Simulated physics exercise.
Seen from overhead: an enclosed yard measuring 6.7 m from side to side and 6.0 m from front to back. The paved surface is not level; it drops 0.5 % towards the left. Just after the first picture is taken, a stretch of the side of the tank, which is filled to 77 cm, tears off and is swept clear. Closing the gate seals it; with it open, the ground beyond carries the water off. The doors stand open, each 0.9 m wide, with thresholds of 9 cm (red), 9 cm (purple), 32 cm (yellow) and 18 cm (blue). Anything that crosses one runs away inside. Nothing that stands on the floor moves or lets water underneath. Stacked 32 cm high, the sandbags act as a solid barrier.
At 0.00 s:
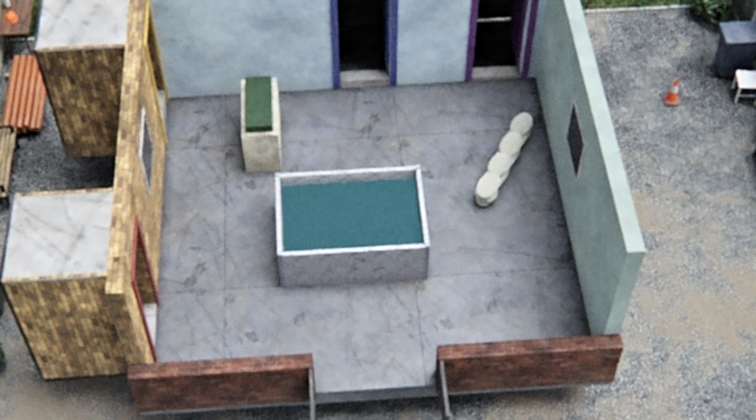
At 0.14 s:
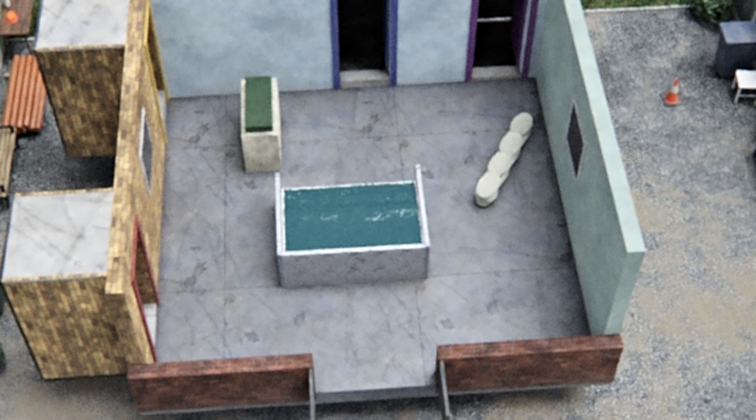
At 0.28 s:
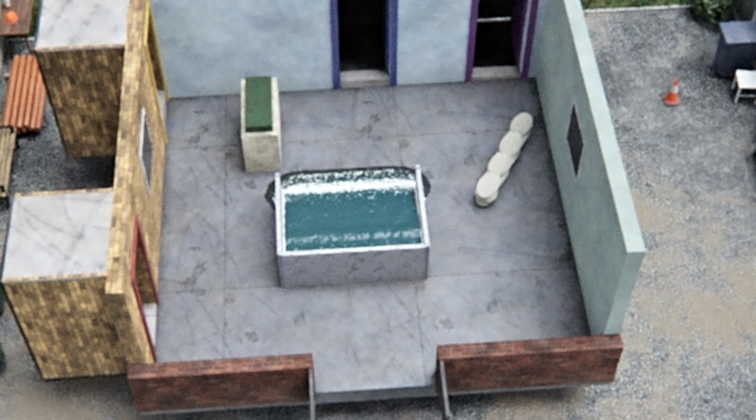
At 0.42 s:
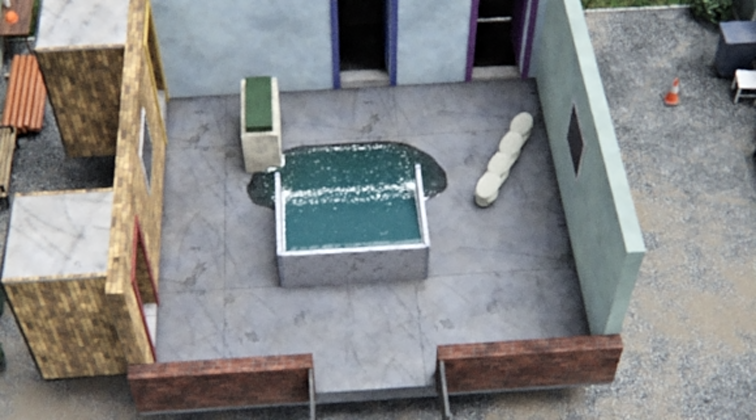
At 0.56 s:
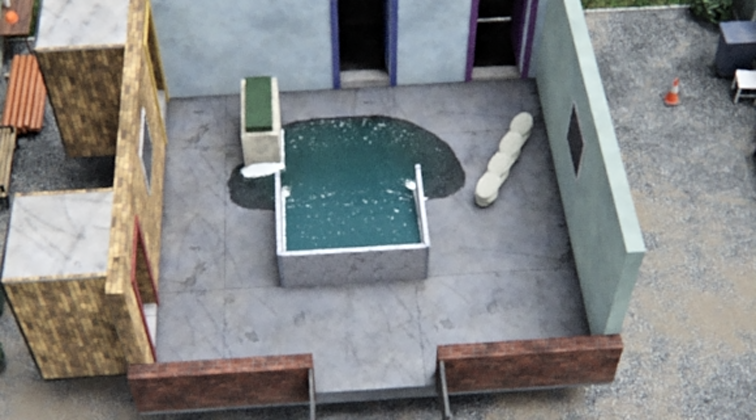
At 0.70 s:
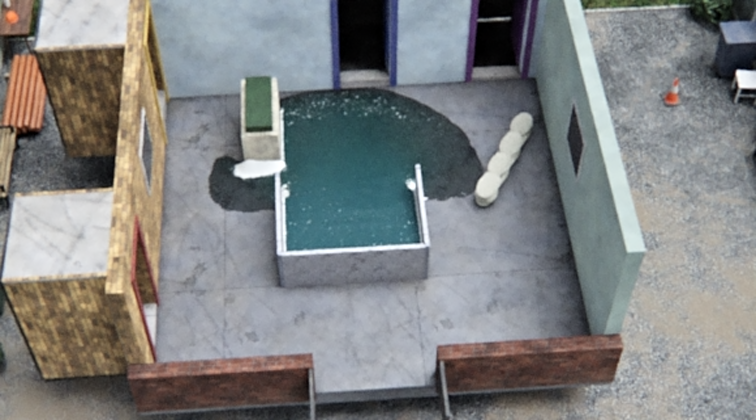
Water pours from the open far side of the tank and spreads across the paved yard.
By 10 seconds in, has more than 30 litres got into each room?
Room by room: Behind the red door, no; behind the purple door, yes; behind the yellow door, no; behind the blue door, yes.
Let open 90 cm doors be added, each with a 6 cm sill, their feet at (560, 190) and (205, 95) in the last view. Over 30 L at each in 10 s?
Door 1: Lower; door 2: Higher.
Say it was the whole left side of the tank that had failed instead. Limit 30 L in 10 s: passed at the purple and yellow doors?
Compared with the limit, purple is lower and yellow is lower.
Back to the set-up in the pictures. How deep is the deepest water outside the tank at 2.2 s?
34 cm or so.
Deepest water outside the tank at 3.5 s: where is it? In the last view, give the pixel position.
Spot: Approx. (522, 100).
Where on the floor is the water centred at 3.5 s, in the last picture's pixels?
Around (352, 153) in the last picture.
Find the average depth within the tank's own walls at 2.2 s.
Depth, averaged: Around 16 centimetres.
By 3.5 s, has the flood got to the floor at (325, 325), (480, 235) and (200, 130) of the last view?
Untouched, untouched, soaked.
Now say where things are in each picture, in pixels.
In the first frame, the tank at (351, 213) is whole and still, 77 cm deep.
In the second frame, the front is at a hidden place, 1.1 m from the gap on the tank's far side; 0.4 m2 of floor is under water; 77 cm left at the back of the tank.
In the third frame, the front is at (424, 184), 1.3 m from the gap on the tank's far side; 1.6 m2 of floor is under water; 72 cm left at the back of the tank.
In the fourth frame, the front is at (260, 172), 1.7 m from the gap on the tank's far side; 3.3 m2 of floor is under water; 66 cm left at the back of the tank.
In the fifth frame, the front is at (283, 128), 2.1 m from the gap on the tank's far side; 5.4 m2 of floor is under water; 64 cm left at the back of the tank.
In the sixth frame, the front is at (286, 101), 2.7 m from the gap on the tank's far side; 7.5 m2 of floor is under water; 56 cm left at the back of the tank.
After 1.4 s water covers 35 % of the floor and is deepest (48 cm) near (310, 104); red door not reached, purple door 5 cm at the sill, 0 L in, yellow door not reached, blue door 43 cm at the sill, 87 L in.
After 2.2 s water covers 40 % of the floor and is deepest (34 cm) near (299, 98); red door not reached, purple door 14 cm at the sill, 2 L in, yellow door 28 cm at the sill, 0 L in, blue door 34 cm at the sill, 195 L in.
After 3.5 s water covers 50 % of the floor and is deepest (28 cm) near (522, 100); red door 2 cm at the sill, 0 L in, purple door 15 cm at the sill, 29 L in, yellow door 19 cm at the sill, 0 L in, blue door 16 cm at the sill, 236 L in.
After 6.0 s water covers 85 % of the floor and is deepest (14 cm) near (251, 382); red door 5 cm at the sill, 0 L in, purple door 13 cm at the sill, 110 L in, yellow door 10 cm at the sill, 0 L in, blue door 7 cm at the sill, 237 L in.
After 10.0 s water covers 95 % of the floor and is deepest (10 cm) near (355, 315); red door 7 cm at the sill, 4 L in, purple door 5 cm at the sill, 117 L in, yellow door 8 cm at the sill, 0 L in, blue door 6 cm at the sill, 237 L in.
